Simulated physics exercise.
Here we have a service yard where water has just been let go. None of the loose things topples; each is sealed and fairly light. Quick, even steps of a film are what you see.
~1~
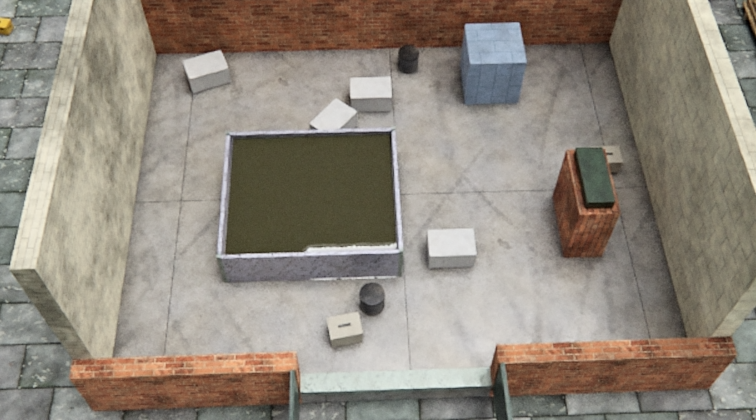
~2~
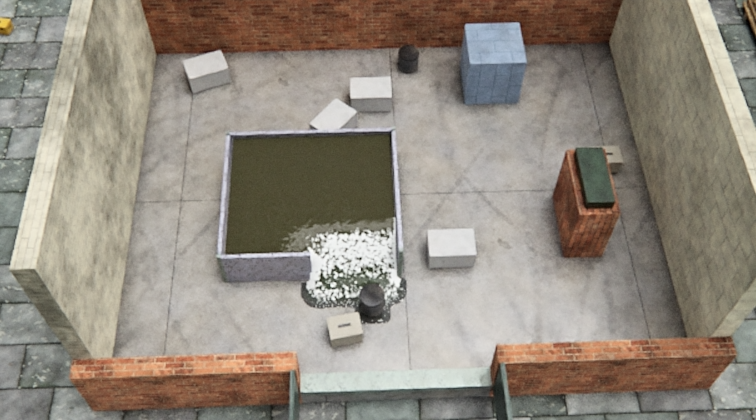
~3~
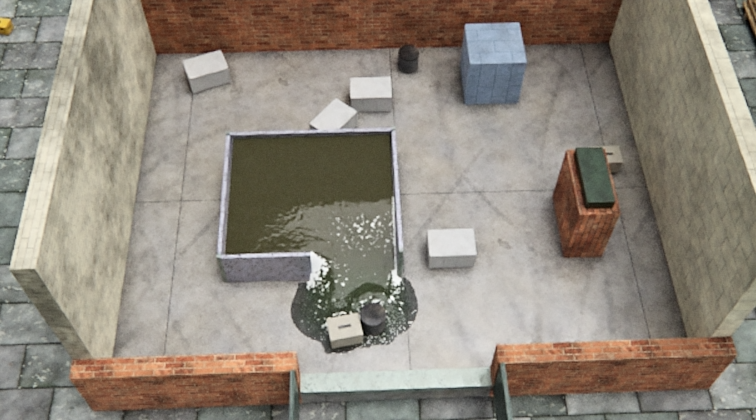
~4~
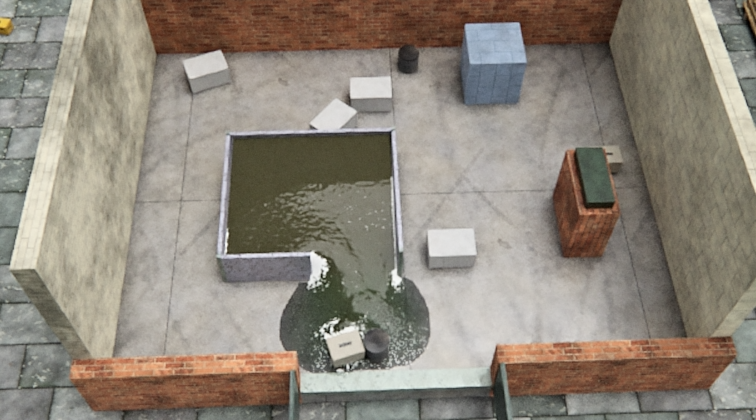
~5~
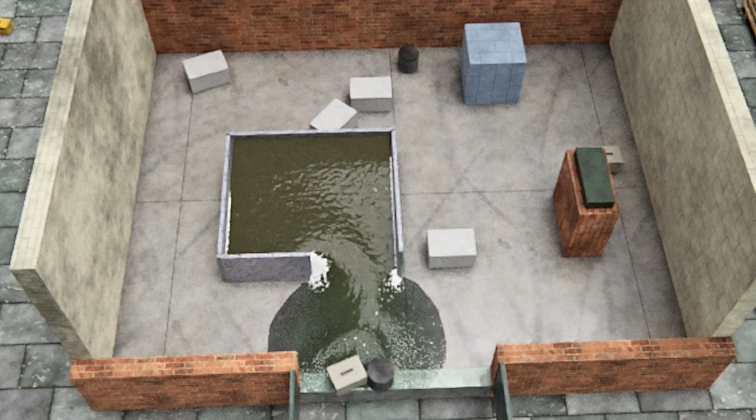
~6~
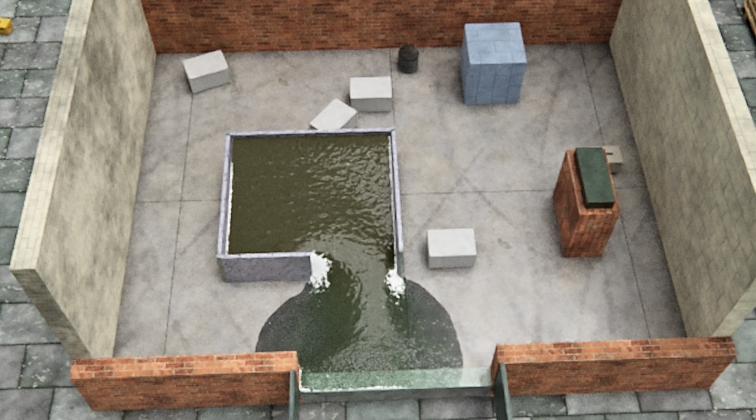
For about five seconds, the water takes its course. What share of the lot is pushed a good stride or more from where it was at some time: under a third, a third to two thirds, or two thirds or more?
Low band.
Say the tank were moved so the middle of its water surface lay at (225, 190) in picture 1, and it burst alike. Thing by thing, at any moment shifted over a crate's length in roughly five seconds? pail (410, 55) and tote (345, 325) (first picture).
Lab note, in listed order: Full stretch not covered; full stretch covered.
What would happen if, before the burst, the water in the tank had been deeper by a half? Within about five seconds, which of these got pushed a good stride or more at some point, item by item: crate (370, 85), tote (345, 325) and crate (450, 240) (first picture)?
In the order asked: Below that distance, over that distance and below that distance.
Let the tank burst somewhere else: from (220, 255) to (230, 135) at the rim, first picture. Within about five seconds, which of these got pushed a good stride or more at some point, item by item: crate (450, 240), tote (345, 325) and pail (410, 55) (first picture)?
Order as asked: Not sent that far; sent that far; sent that far.
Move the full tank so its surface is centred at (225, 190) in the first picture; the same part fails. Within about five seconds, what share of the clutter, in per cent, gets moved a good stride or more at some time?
My reckoning says roughly 10 percent.
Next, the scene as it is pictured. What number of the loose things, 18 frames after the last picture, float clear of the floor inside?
The answer would be 0.
A moment on, 2 of 8 are well off their spots; 0 afloat.
Next, 2 of 8 are well off their spots; 0 afloat.
Later, 2 of 8 are well off their spots; 0 afloat.
In the end, 2 of 8 are well off their spots, and 2 have been at some point; 0 afloat.
